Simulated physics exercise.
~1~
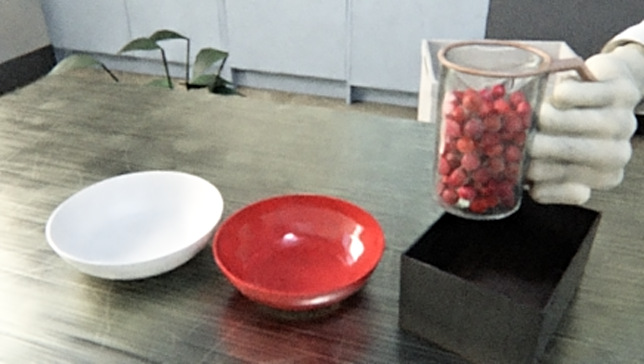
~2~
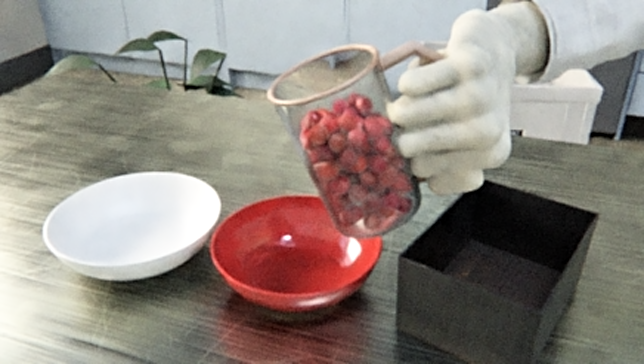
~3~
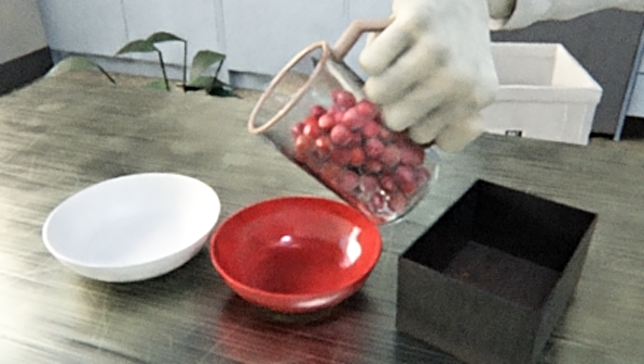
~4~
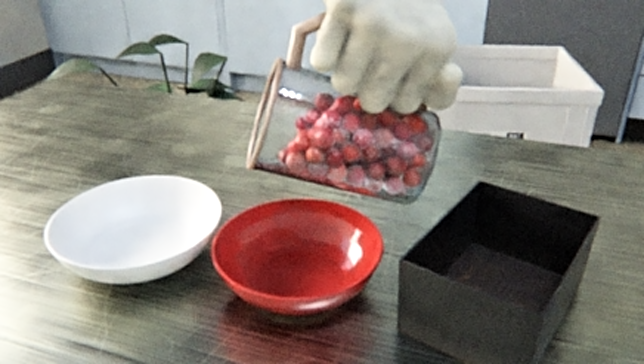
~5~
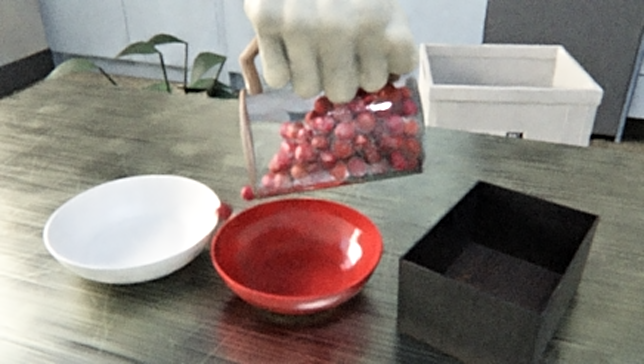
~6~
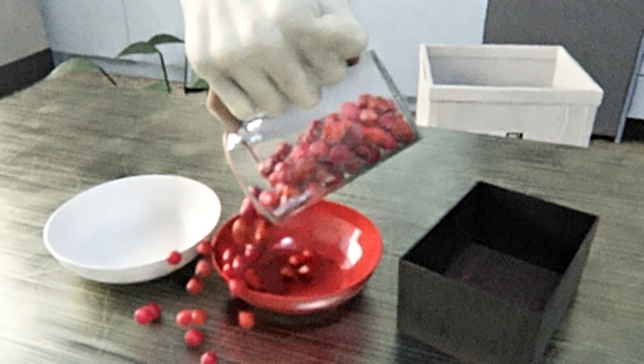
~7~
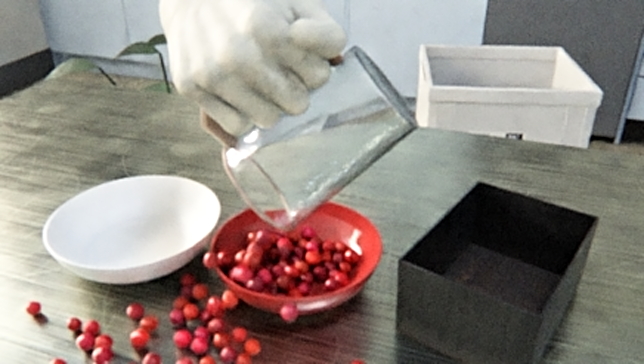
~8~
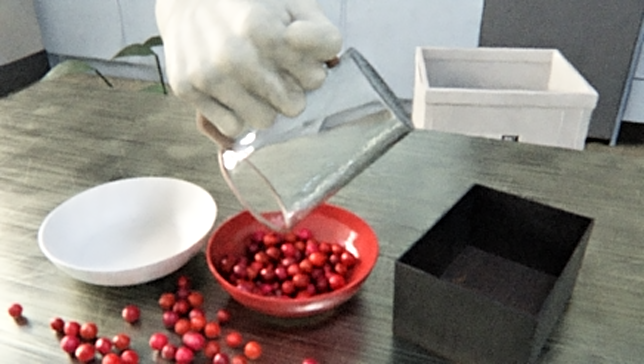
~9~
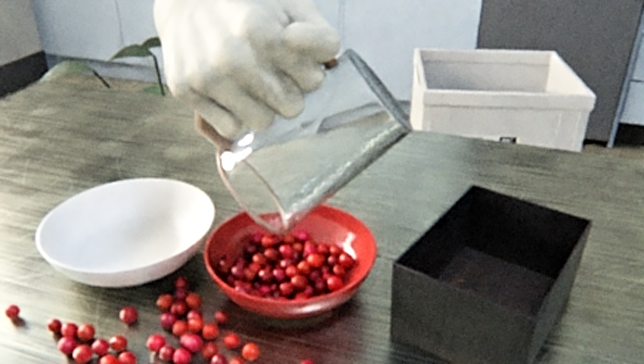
On a dark, streaky tabletop in a room with pale cabinets, seen from slightly above by a gently swaying camera, a white bowl, a red bowl and a black square container stand from left to right. A leafy plant and a white bin are behind them. A white-gloved hand carries a clear mug of cranberries leftward from above the black container, tipping it over the red bowl. A few berries slip out, then the rest tumble down, some missing the bowl. The emptied mug stays tilted, with most berries in the red bowl and many scattered on the table in front.
